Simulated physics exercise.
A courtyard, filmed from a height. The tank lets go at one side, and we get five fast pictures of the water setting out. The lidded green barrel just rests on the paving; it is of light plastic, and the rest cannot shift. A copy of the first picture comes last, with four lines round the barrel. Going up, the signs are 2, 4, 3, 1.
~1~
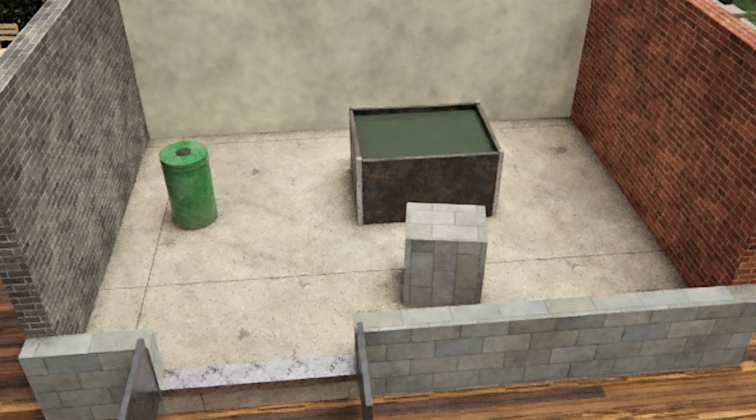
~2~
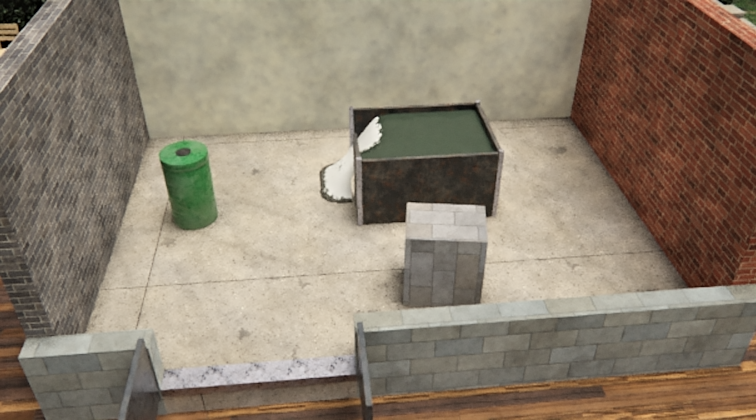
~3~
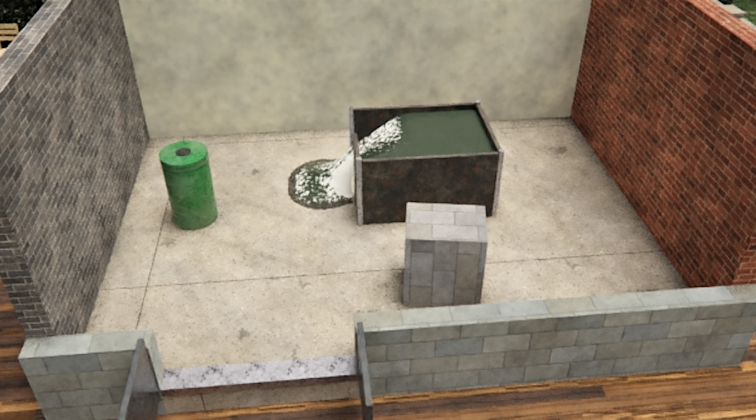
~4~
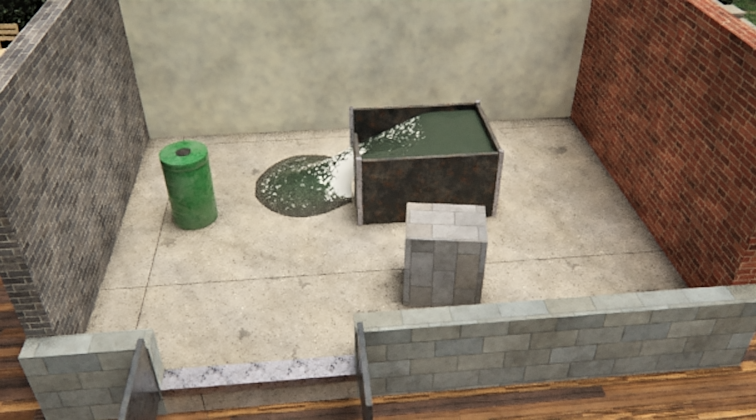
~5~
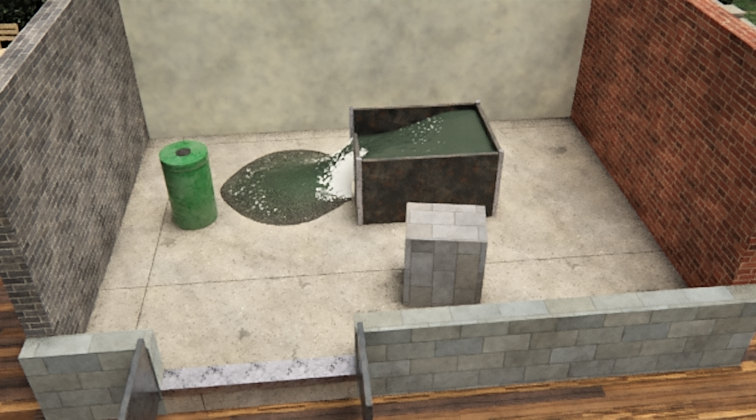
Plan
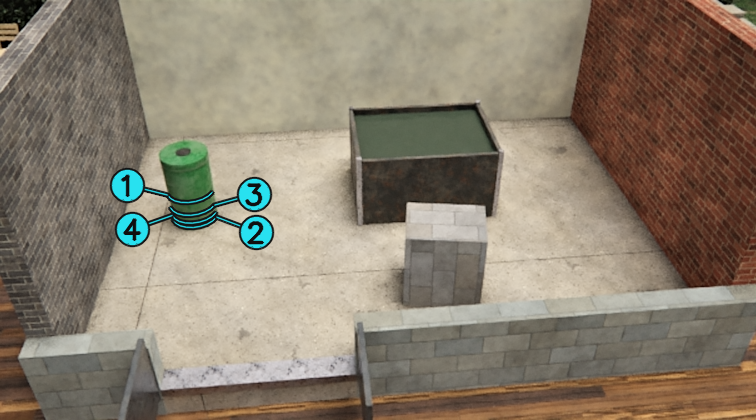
Dark green water pours from the left side of a full, dark-walled tank and spreads leftward across the pale floor in a widening pool flecked with white foam, while the level inside drops nearest the opening. Seen from a fixed height, the walled yard has grey brick at left and red brick at right. A green barrel stands left, a grey block in front of the tank, both still.
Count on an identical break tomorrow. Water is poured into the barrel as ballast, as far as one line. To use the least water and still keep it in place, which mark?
The answer is line 1.
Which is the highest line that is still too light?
That would be 3.
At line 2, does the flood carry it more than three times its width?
Yes, it does.
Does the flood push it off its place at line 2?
Yes.
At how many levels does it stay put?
One of them.
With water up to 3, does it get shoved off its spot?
Yes, it does.
In cyan, 1 at (188, 202); 2 at (193, 227); 3 at (190, 215); 4 at (192, 223); from the bottom up 2, 4, 3, 1.
Choosing 1, it does not move.
Choosing 2, it is washed out through the gate.
Choosing 3, it is pushed about its own width away.
Choosing 4, it is pushed about 5 times its own width away.
